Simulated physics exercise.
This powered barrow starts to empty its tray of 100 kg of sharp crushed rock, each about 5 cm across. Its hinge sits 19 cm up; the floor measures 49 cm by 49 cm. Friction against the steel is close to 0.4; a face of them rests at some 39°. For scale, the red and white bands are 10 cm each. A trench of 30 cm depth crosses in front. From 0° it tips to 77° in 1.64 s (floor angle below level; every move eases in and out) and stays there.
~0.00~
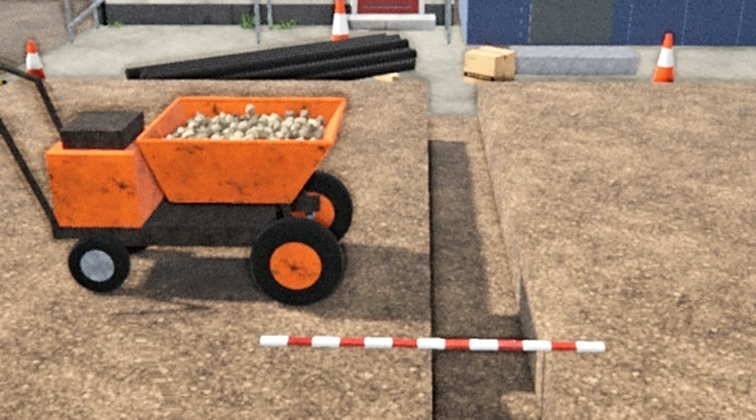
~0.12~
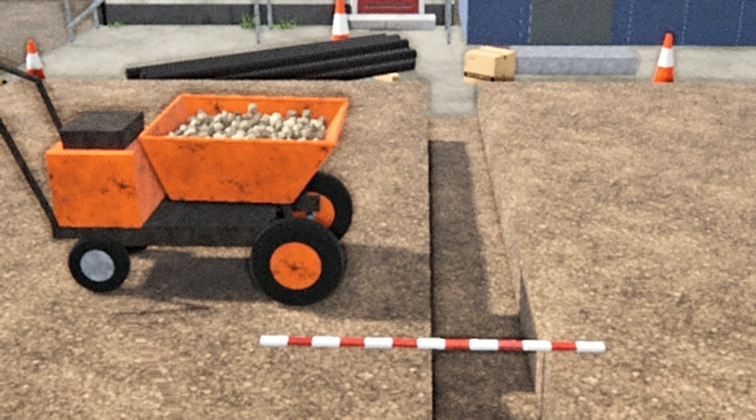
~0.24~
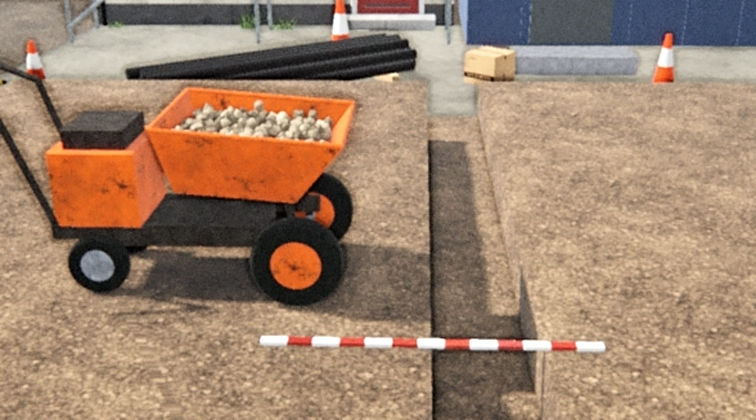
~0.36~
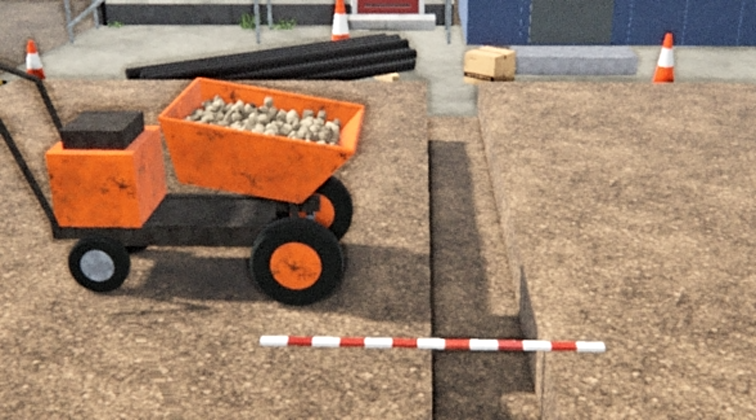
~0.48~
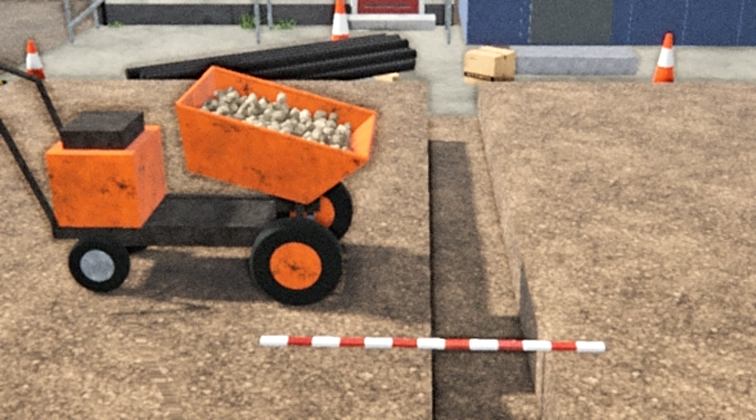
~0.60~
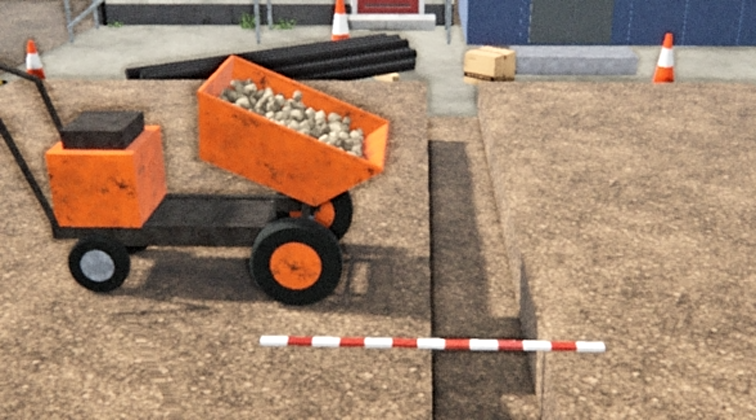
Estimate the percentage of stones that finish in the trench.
Some 100 per cent of it.
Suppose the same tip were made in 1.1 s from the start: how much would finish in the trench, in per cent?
Then about 100 per cent.
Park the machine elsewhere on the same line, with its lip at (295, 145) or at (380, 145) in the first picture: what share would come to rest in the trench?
About 70 and 95 per cent.
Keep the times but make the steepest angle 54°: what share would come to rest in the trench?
In that case some 5 per cent.
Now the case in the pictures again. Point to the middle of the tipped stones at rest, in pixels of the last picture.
Their middle is at about (473, 321).
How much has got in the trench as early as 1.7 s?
Some 35 per cent.
After 1.2 s the floor is at 65°; 100 % in the tray; the foremost stones are at (430, 225).
After 1.7 s the floor is at 77°; 66 % in the tray, 34 % in the trench; the foremost stones are at (521, 336).
After 2.1 s the floor is at 77°; 35 % in the tray, 65 % in the trench; the foremost stones are at (520, 323).
After 4.0 s the floor is at 77°; 0 % in the tray, 100 % in the trench; the foremost stones are at (521, 326).
